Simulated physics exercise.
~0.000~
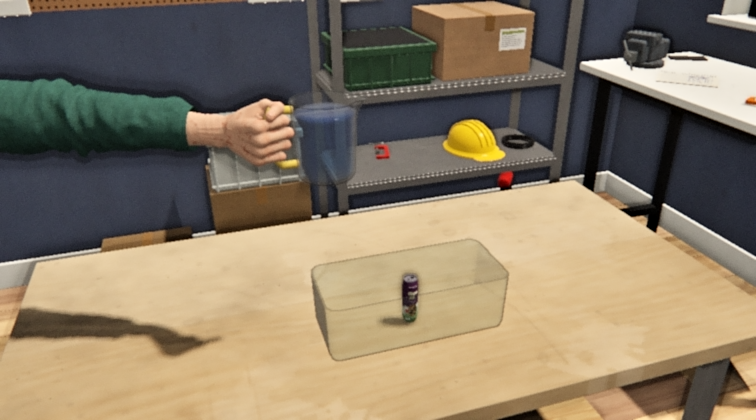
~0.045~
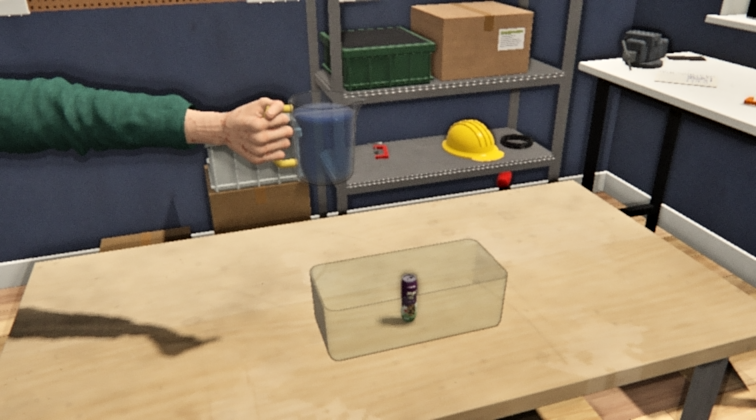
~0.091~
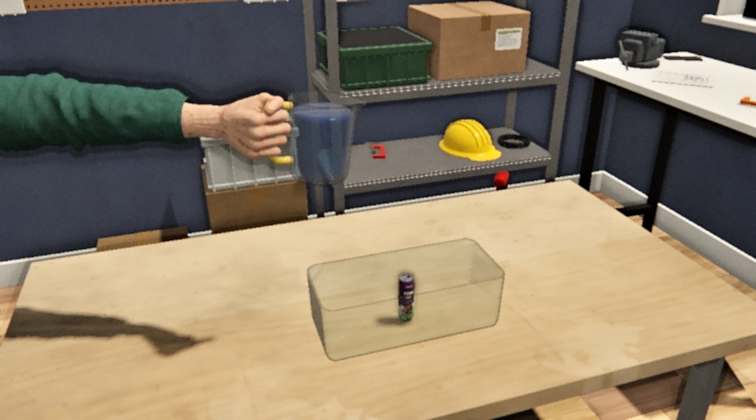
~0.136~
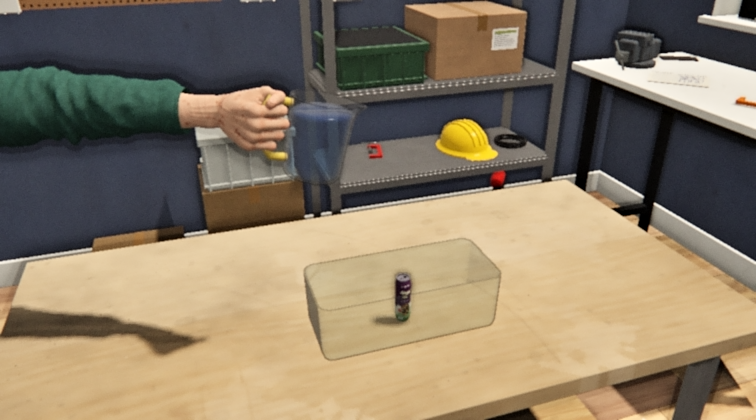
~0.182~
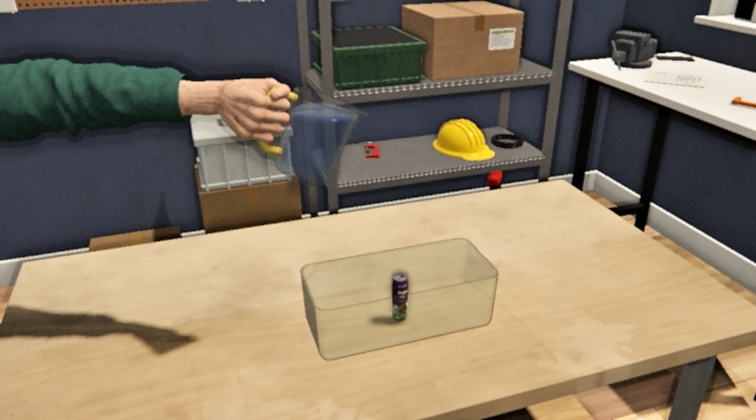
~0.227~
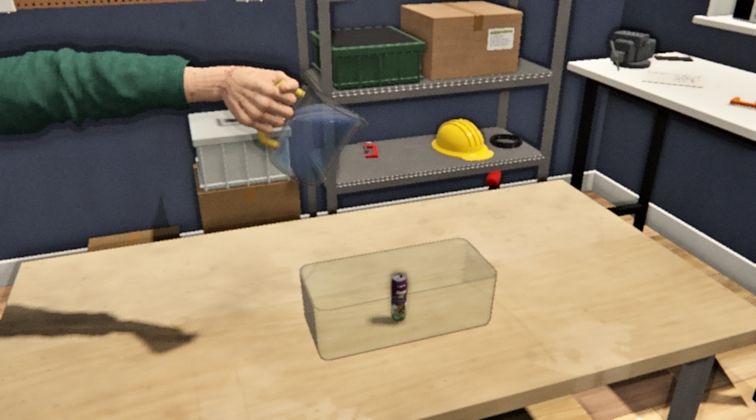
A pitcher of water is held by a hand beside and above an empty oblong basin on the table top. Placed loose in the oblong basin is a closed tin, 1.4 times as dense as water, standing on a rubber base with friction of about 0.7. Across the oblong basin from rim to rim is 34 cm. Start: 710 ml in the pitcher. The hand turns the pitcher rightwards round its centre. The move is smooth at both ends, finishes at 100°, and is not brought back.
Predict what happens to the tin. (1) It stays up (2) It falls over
It stays up (1).
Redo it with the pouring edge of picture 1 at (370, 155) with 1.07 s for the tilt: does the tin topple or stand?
After that, the tin overturns.
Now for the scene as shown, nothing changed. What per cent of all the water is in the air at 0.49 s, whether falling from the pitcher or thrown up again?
Close to 36 per cent, I'd say.
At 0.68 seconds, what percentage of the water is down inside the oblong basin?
Around 42 in a hundred.
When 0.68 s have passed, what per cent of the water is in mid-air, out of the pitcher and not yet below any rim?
Some 38 % is up in the air.
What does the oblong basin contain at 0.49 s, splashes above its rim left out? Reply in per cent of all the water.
Roughly 2 percent.
Then, 0.49 s in, the tilt is 93° and 61 per cent is still to pour; the tin stands where it began.
Then, 0.68 s in, the tilt is 100° and 21 per cent is still to pour; the tin stands where it began.
Then, 0.87 s in, the tilt is 100° and 6 per cent is still to pour; the tin stands where it began.
Then, 1.09 s in, the tilt is 100° and 1 per cent is still to pour; the tin stands where it began.
Finally, the tin stands where it began.
